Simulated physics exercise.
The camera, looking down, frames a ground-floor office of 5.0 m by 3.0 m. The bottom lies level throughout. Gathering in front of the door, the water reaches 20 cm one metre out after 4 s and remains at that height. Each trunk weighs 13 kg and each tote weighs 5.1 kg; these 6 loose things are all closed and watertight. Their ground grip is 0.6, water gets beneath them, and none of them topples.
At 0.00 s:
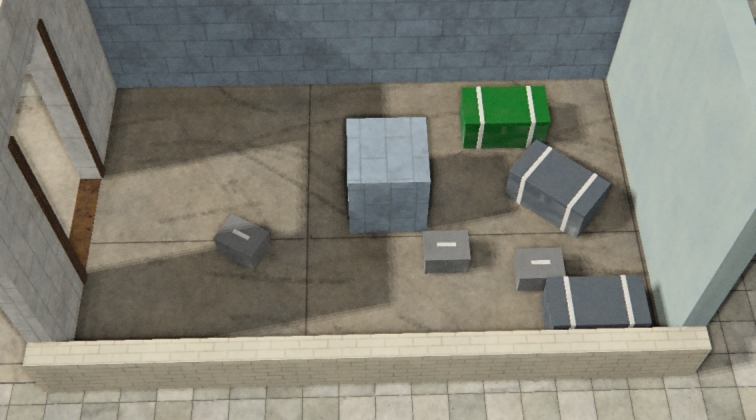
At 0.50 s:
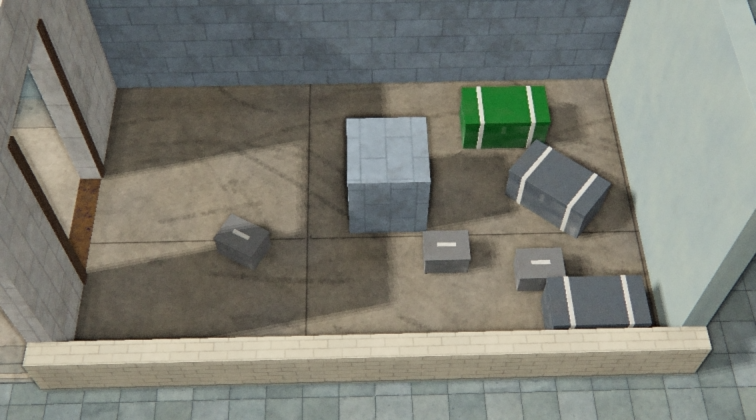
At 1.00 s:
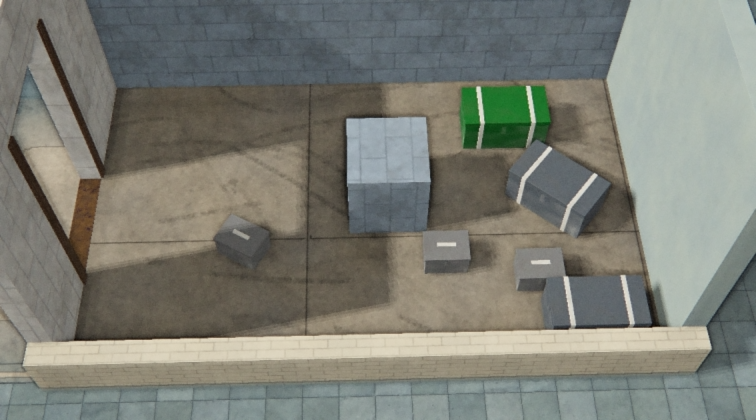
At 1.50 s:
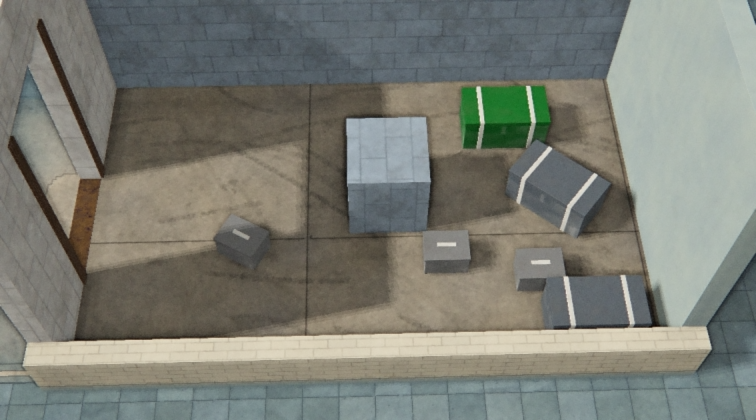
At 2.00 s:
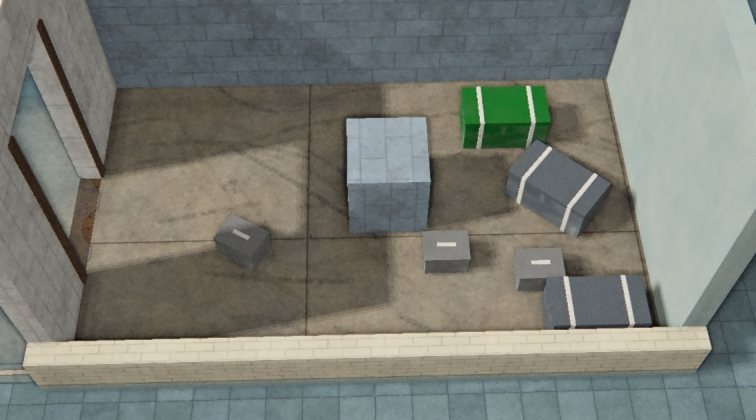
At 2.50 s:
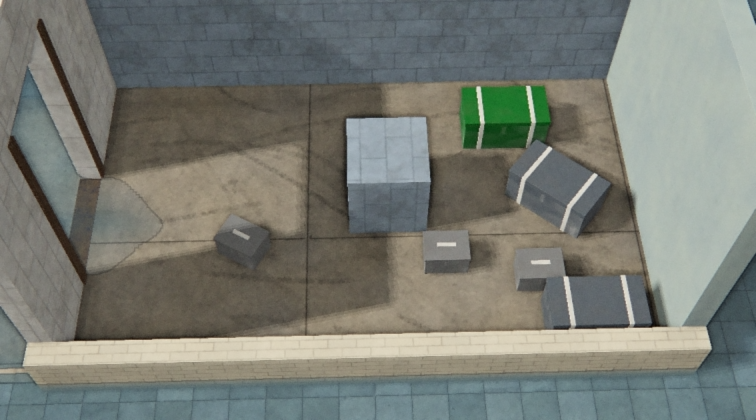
Water spread over the paving outside a walled room, built up at the doorway on the left, then crept a little way onto the floor, while the green trunk and gray boxes stayed still.
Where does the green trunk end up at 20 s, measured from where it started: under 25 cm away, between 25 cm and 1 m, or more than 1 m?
It ends up between 25 cm and 1 m away.
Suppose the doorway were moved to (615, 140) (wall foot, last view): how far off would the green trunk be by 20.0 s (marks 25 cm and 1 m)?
So the green trunk is well away by then.
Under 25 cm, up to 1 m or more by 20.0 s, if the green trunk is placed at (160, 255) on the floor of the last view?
Looks like it is swept a long way.
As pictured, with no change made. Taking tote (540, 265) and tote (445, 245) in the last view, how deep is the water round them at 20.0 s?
First roughly 15 cm, second roughly 17 cm.
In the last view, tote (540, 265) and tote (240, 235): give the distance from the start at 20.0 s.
In turn: 80 cm, 200 cm.
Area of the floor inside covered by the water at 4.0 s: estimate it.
I'd put it close to 4.5 m2.
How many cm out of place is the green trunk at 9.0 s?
It has shifted about 20 cm.
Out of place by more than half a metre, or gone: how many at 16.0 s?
The number I get is 5.
After 4.0 s the green trunk is near (506, 104), 0.0 m from its start, aground; 0 afloat.
After 9.0 s the green trunk is near (529, 114), 0.2 m from its start, afloat; 6 afloat.
After 16.0 s the green trunk is near (448, 83), 0.6 m from its start, afloat; 6 afloat.
After 20.0 s the green trunk is near (457, 113), 0.5 m from its start, afloat; 6 afloat.
